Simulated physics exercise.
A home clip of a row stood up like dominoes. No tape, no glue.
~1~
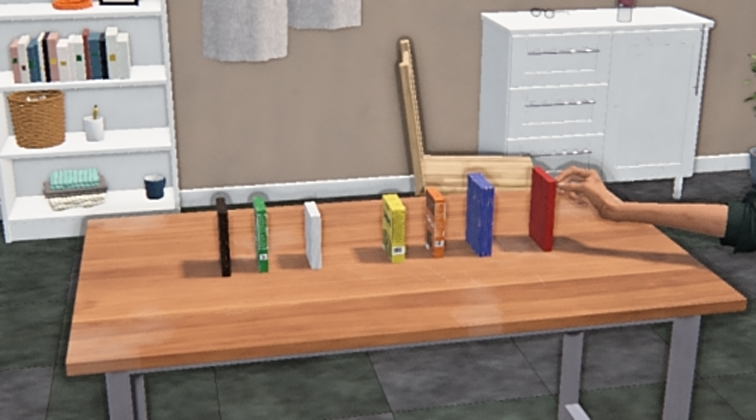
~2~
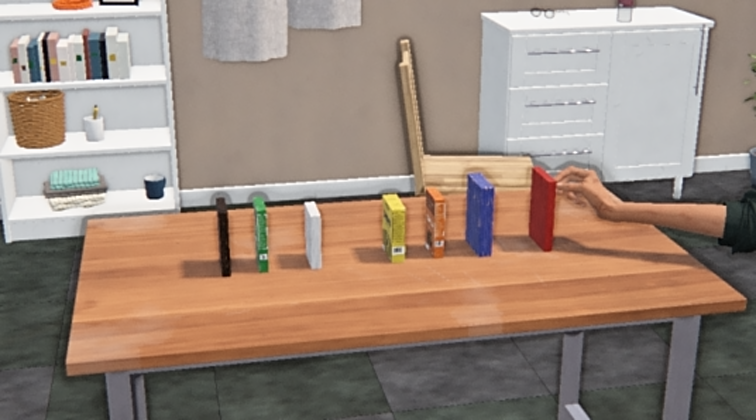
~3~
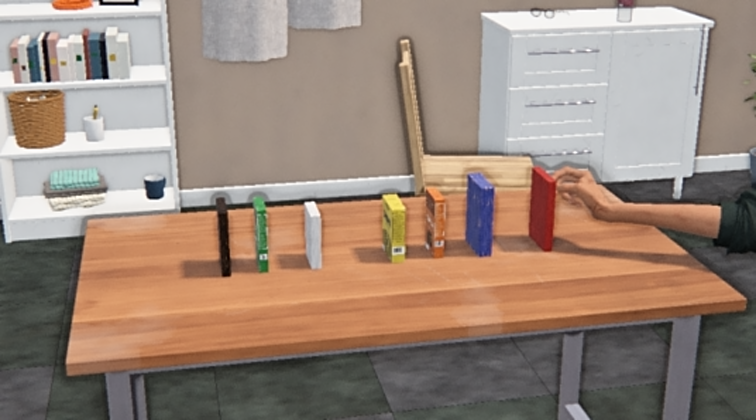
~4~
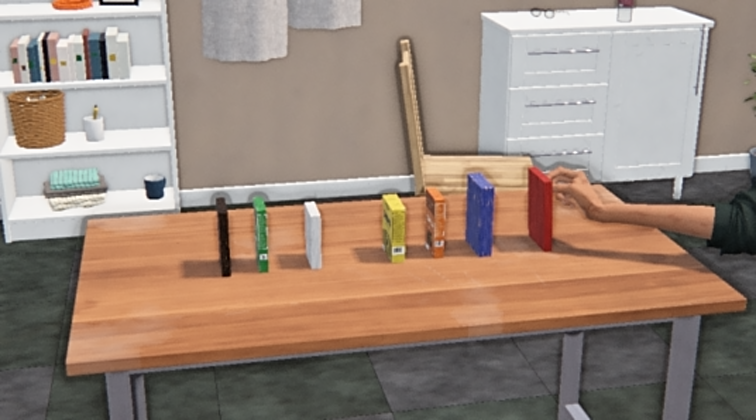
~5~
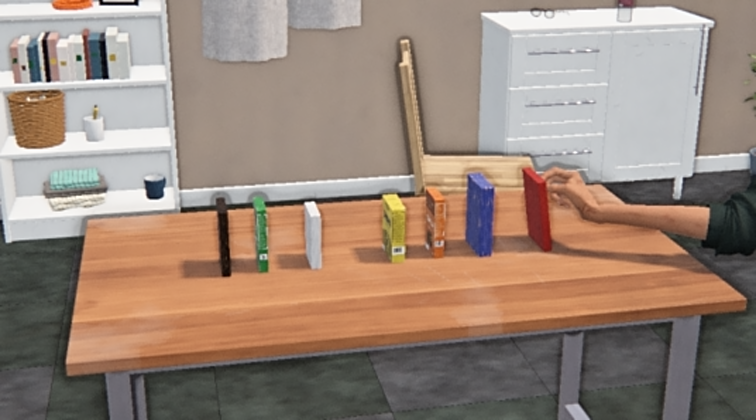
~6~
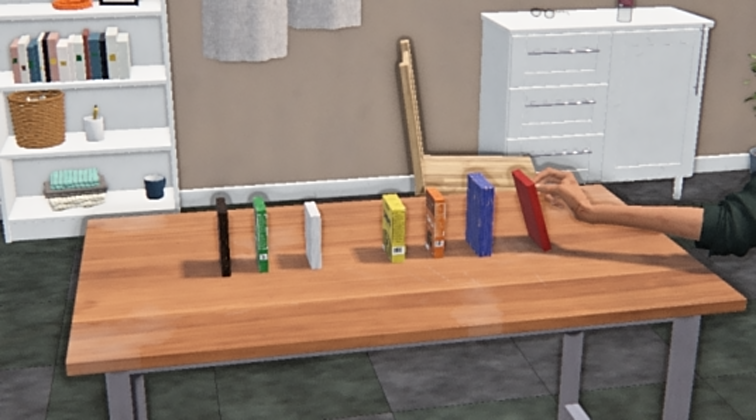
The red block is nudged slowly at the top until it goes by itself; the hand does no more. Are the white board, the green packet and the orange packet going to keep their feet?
The white board keeps standing; the green packet keeps standing; the orange packet topples.
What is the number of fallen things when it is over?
4 of them.
Then, 0.40 s on from there, red block 90° over; orange packet turned 6° from how it was put near (433, 223); blue block turned 31° from how it was put.
Then, 0.60 s on from there, red block 90° over; orange packet turned 71° from how it was put near (403, 240); blue block turned 75° from how it was put; yellow packet on its side.
In the end, toppled on the table, blue block, orange packet and yellow packet; the other 2 unmoved. At the end, from the last picture's camera, white board near (313, 235), green packet near (261, 235).
